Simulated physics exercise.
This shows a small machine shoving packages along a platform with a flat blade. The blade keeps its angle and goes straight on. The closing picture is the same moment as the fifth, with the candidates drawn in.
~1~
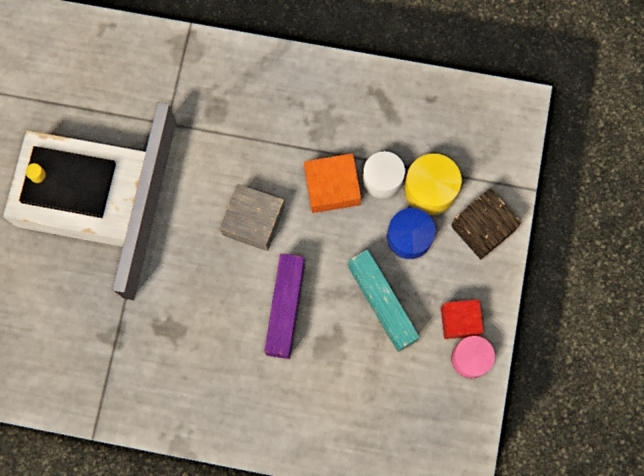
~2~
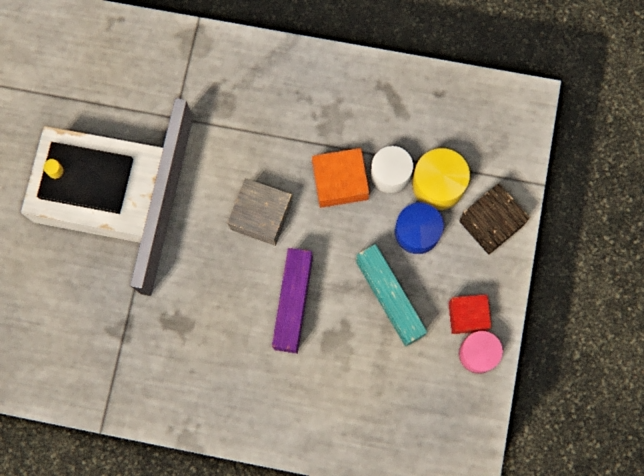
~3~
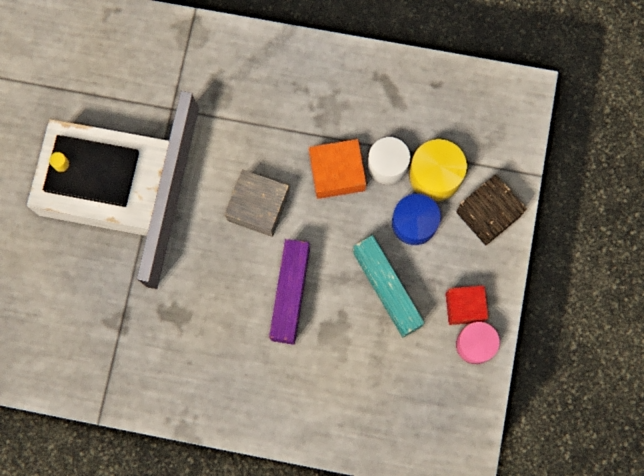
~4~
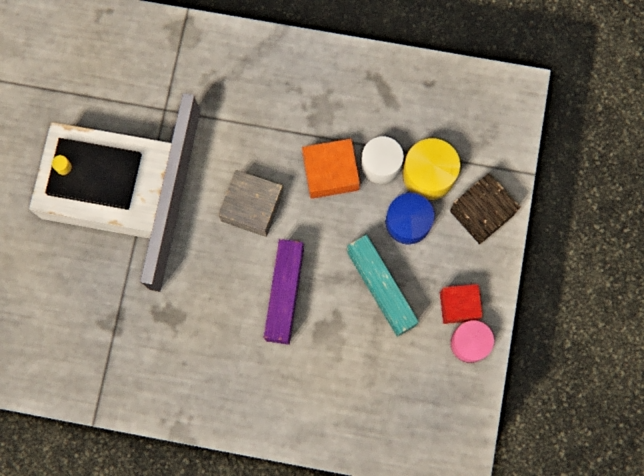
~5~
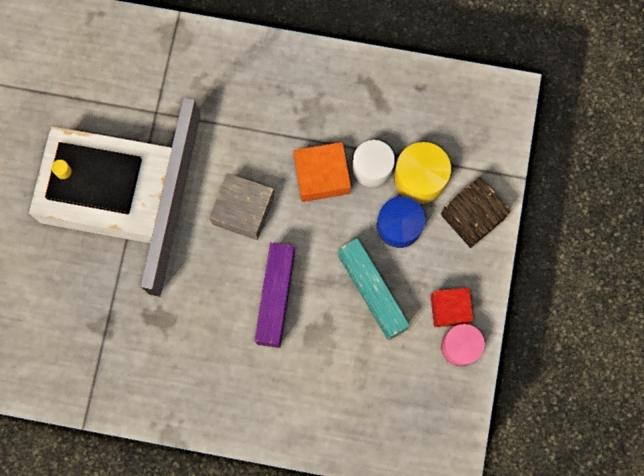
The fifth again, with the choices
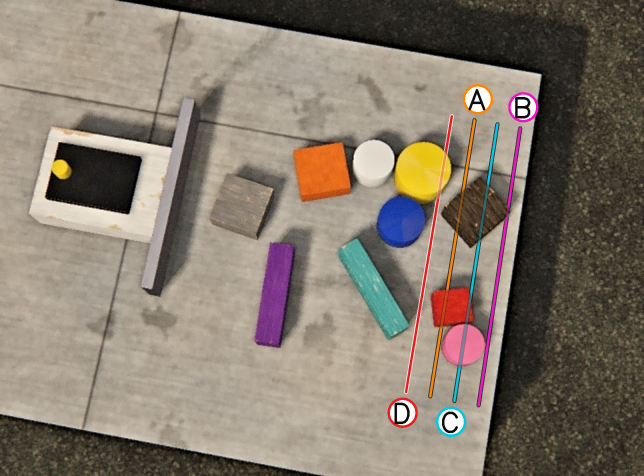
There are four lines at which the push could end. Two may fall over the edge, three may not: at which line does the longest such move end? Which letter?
Stop at D.
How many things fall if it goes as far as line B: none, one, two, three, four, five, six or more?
By then, six or more.
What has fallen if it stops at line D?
The black crate goes over.
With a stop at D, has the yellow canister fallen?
No.
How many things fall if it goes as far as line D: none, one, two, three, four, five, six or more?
One.
On the copy, A at (453, 254); B at (500, 263); C at (477, 258); D at (430, 250).
On D. First, robot (195, 196); white canister (382, 157); orange crate (333, 169).
Then, robot (289, 213); black crate (483, 214); yellow canister (449, 176).
Finally, robot (360, 226); black crate over the edge; yellow canister (518, 182); one fallen.
By contrast, A drops five; B drops nine; C drops five.
